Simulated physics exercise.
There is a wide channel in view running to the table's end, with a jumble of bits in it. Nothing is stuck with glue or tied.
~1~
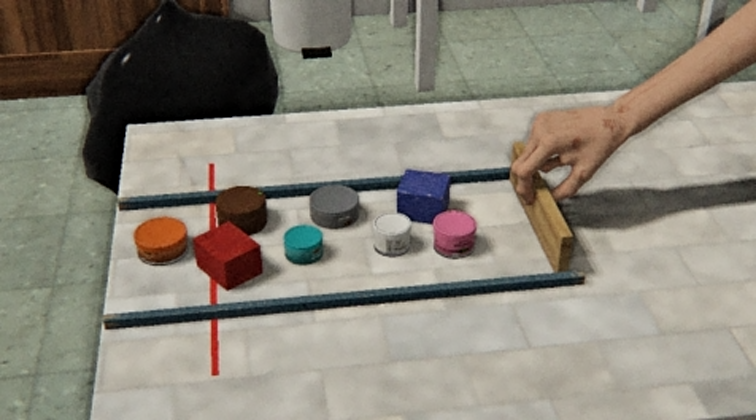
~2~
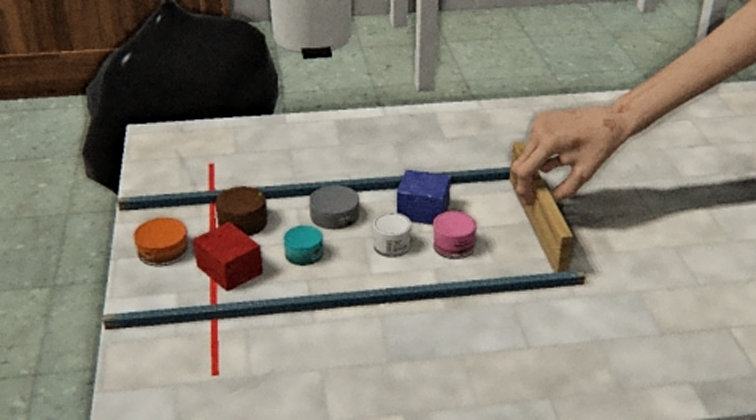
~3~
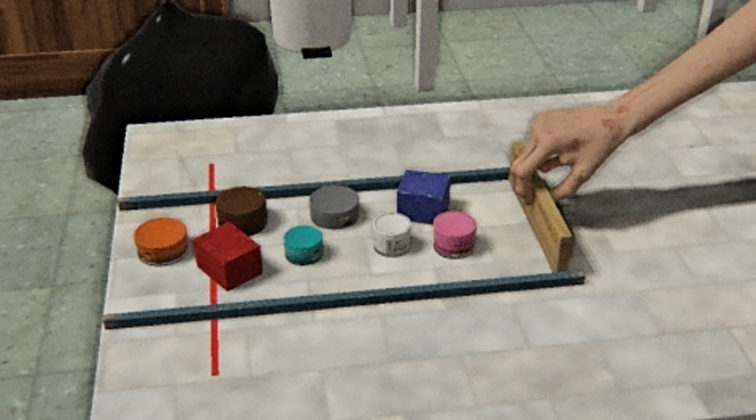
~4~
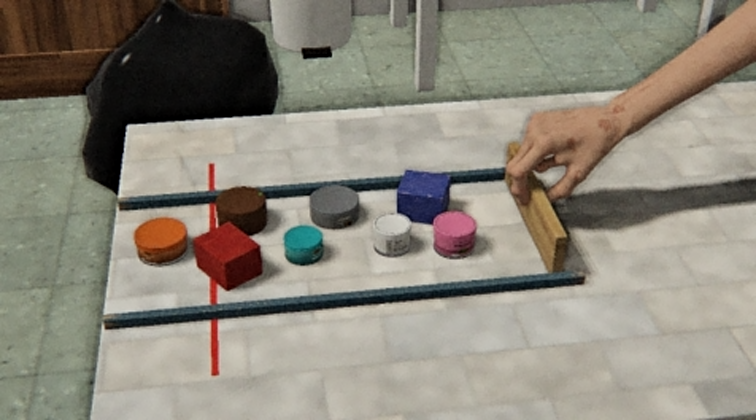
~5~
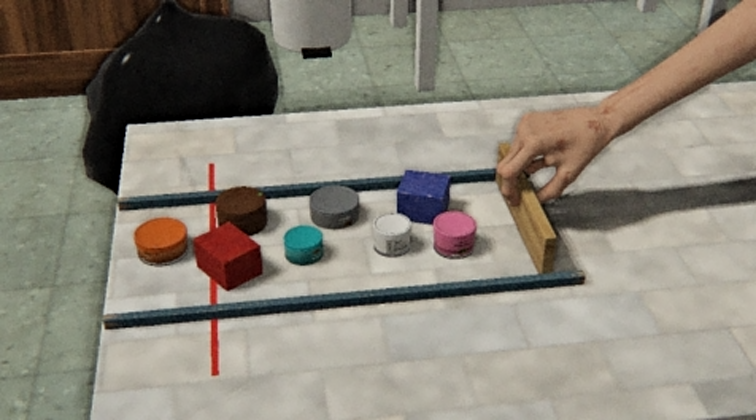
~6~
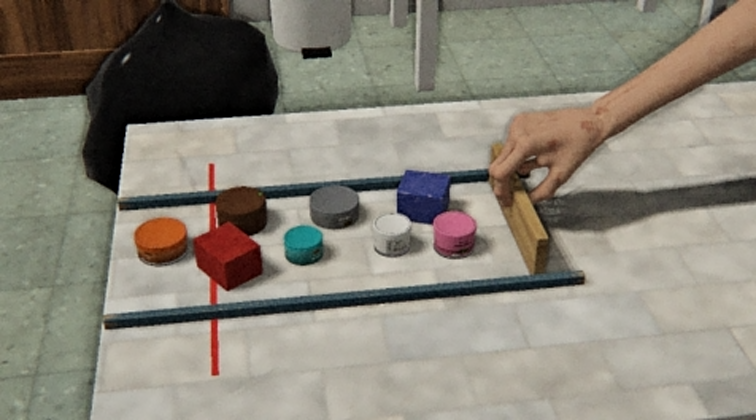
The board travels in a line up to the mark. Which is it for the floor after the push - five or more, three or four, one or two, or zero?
For the floor it is one or two.
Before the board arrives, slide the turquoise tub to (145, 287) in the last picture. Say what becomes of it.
In the end the turquoise tub ends up on top.
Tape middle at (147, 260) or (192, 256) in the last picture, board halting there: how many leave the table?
That would be 5, then 2.
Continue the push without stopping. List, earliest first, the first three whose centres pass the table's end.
First the brown lid, next the orange pot, then the grey tub.
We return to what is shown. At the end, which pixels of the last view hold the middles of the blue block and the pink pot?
Listed as asked: First (188, 220), and then (191, 271).
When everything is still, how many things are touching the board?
3 of them.
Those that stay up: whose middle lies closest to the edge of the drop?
That's the orange pot, it ends up nearest.
A little later, none off yet; orange pot at rest near (162, 242); red block at rest near (228, 256); brown lid at rest near (242, 212).
When it is over, the number that fall off is one or two; down, brown lid.
